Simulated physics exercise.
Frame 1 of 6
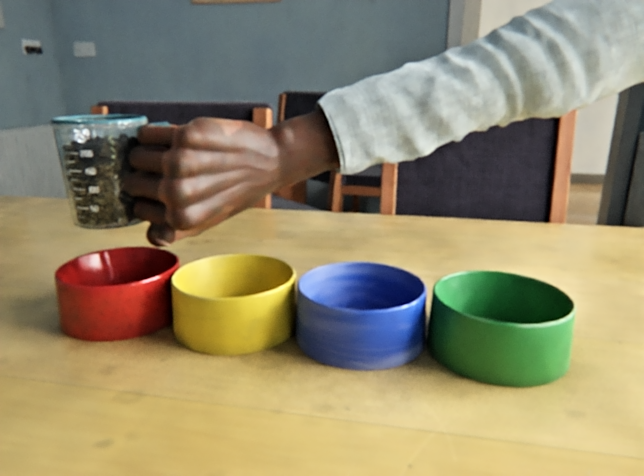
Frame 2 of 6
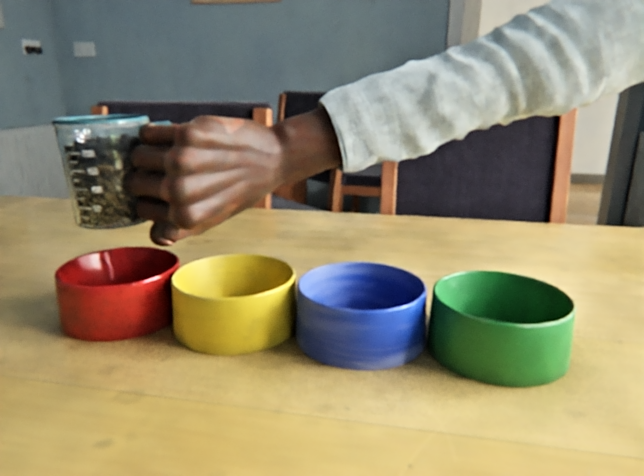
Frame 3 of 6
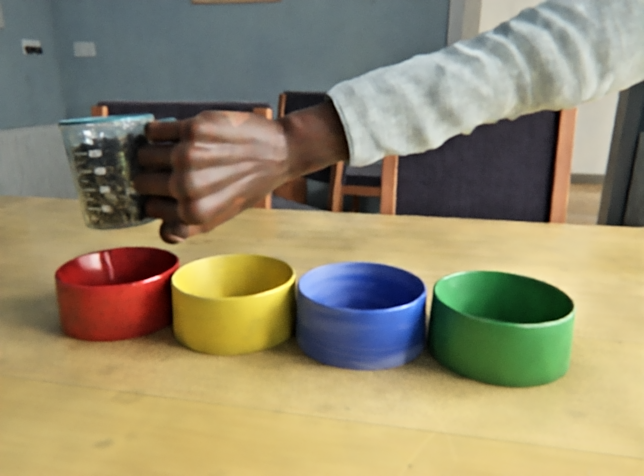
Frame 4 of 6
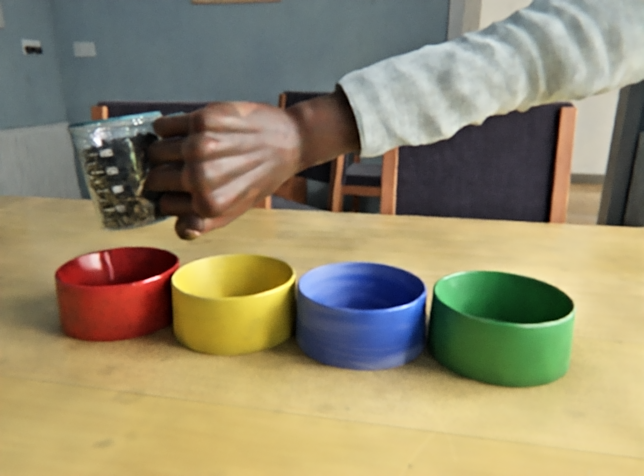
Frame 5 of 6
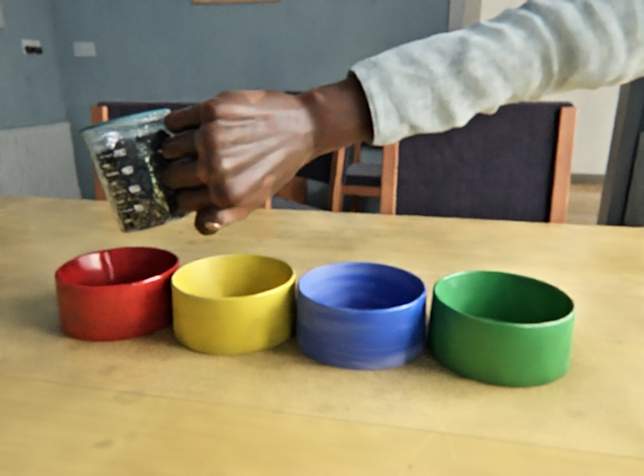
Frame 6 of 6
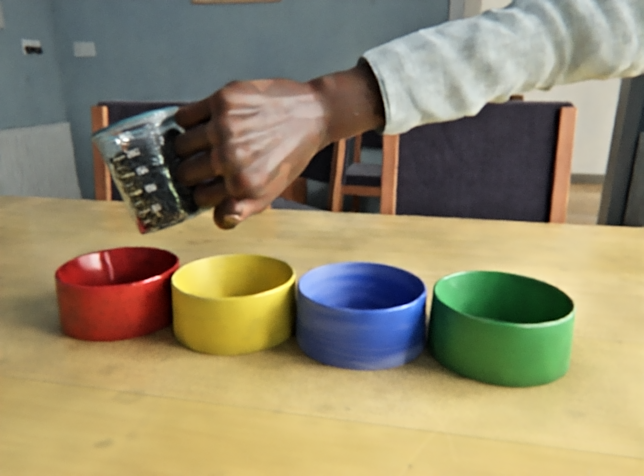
In a room with blue-grey walls and dark-backed chairs, a pale wooden table is seen from its near side, slightly above, in a steady view. Red, yellow, blue and green dishes stand in a row from left to right, while a hand holds a clear cup of dark pieces above the red one. The hand shifts slightly right and gradually tilts the cup clockwise.
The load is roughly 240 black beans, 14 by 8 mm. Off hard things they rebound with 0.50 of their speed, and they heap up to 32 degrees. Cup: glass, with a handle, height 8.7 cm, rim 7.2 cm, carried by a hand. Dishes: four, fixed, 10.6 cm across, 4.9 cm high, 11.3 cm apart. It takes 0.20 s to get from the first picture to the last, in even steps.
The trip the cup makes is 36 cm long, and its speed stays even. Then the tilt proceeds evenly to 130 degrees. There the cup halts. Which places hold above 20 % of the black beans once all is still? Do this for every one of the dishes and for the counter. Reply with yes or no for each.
Red: No, blue: Yes, green: Yes, yellow: No, counter: No.
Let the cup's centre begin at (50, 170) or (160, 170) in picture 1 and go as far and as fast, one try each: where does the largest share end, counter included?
In the first try blue collects the most, and in the second it's green.
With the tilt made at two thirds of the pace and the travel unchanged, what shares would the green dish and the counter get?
Green 90; counter 0.
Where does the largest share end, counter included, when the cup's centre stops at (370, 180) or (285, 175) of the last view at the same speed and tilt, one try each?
On the first run most goes to blue, and on the second to yellow.
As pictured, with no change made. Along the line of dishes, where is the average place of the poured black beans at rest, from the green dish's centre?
Some 5 centimetres out on the left-hand side of that dish.
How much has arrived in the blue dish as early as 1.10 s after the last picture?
I'd say close to 40 per cent at that point.
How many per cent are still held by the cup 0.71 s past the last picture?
I'd put it at roughly 70 per cent.
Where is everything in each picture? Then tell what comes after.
The first picture shows cup at (107, 170), tilt 0 degrees, lip at (63, 119), moved 0.0 cm; middle of the pieces at (104, 175); red dish at (119, 266); yellow dish at (235, 275); blue dish at (361, 284); green dish at (502, 295).
The second picture shows cup at (109, 170), tilt 1 degrees, lip at (65, 119), moved 0.2 cm; middle of the pieces at (106, 175).
The third picture shows cup at (116, 171), tilt 4 degrees, lip at (70, 122), moved 0.9 cm; middle of the pieces at (113, 175).
The fourth picture shows cup at (128, 171), tilt 8 degrees, lip at (79, 126), moved 2.0 cm; middle of the pieces at (125, 176).
The fifth picture shows cup at (143, 172), tilt 14 degrees, lip at (91, 131), moved 3.4 cm; middle of the pieces at (141, 177).
The sixth picture shows cup at (157, 172), tilt 19 degrees, lip at (102, 136), moved 4.8 cm; middle of the pieces at (156, 178); red dish at (119, 266); yellow dish at (235, 275); blue dish at (361, 284); green dish at (502, 295).
Then, 0.43 s after the last picture, tilt 81 degrees; cup holds 100 %.
Then, 0.71 s after the last picture, tilt 121 degrees; cup holds 70 %, blue 25 %.
Then, 1.10 s after the last picture, tilt 130 degrees; cup holds 0 %, blue 40 %, green 55 %.
In the end, red 0 %, blue 40 %, green 55 %, yellow 0 %, counter 10 %.
